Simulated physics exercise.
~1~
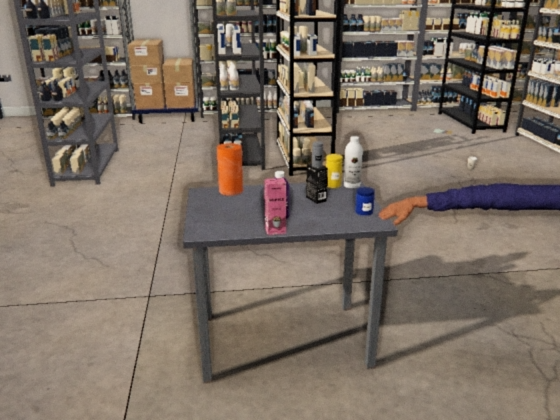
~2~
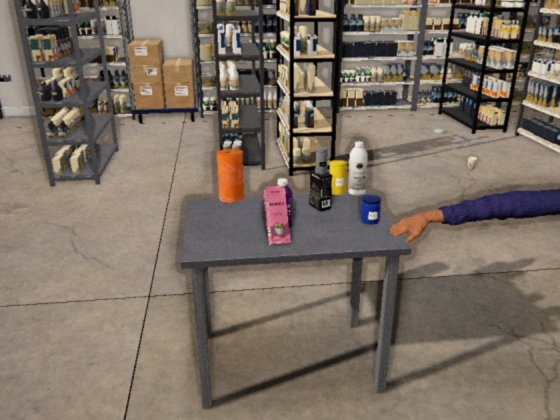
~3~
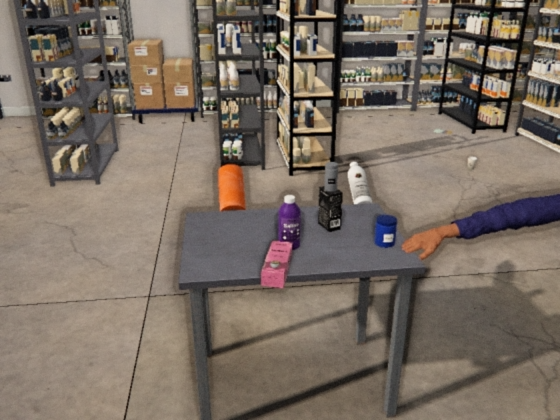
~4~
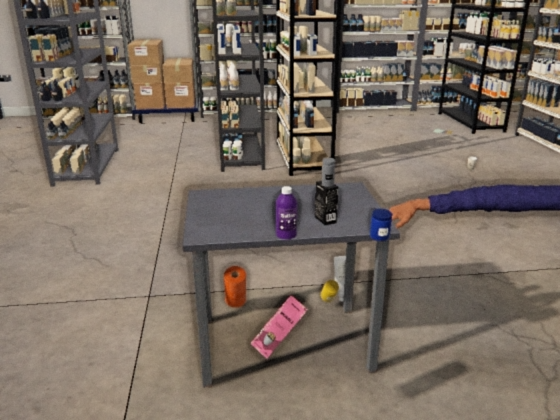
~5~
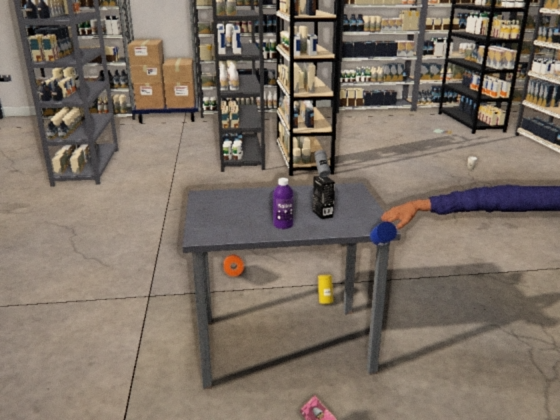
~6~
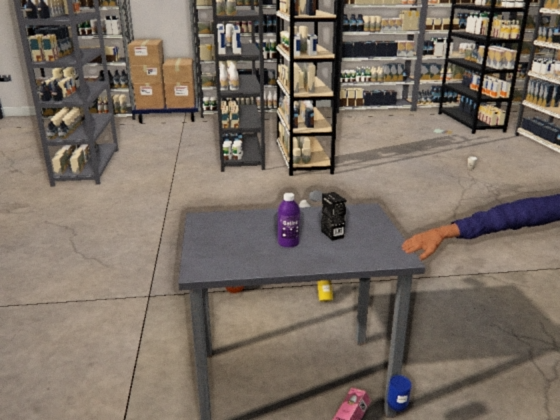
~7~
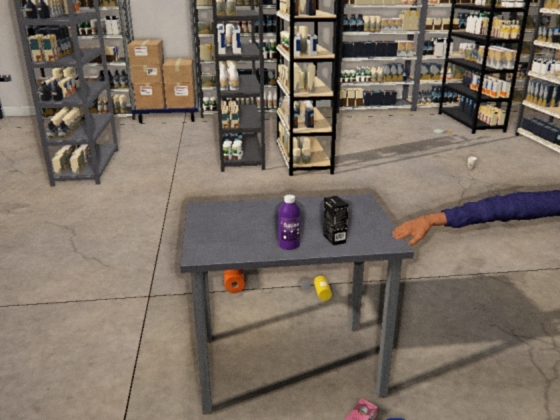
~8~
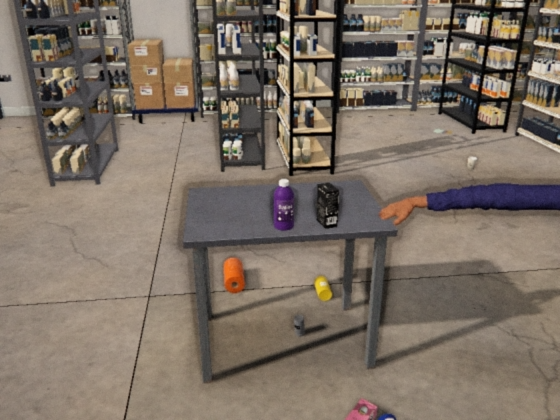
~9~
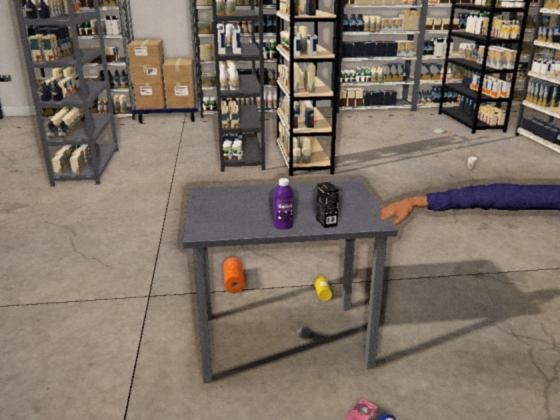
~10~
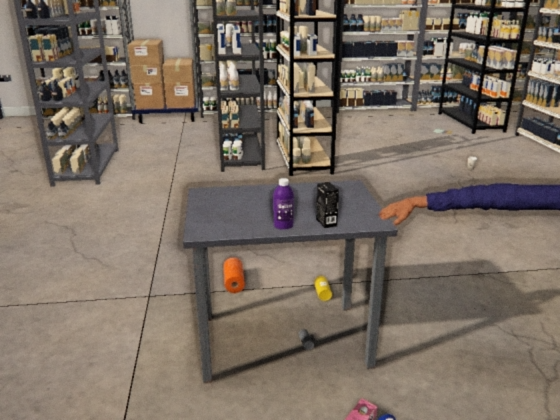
To begin with, a hand rests at the right edge of a small grey table crowded with bottles, jars and packages in a storeroom. The table is pulled towards us, and the pink carton tips over in front of the purple bottle as the orange roll and white bottle tilt at the back. As the table jerks away, the roll, white bottle, yellow jar and carton drop, followed by the blue jar. Another forward and backward move topples the grey shaker from the black packet to the floor. Finally the table stops, with only the purple bottle and black packet standing on it.
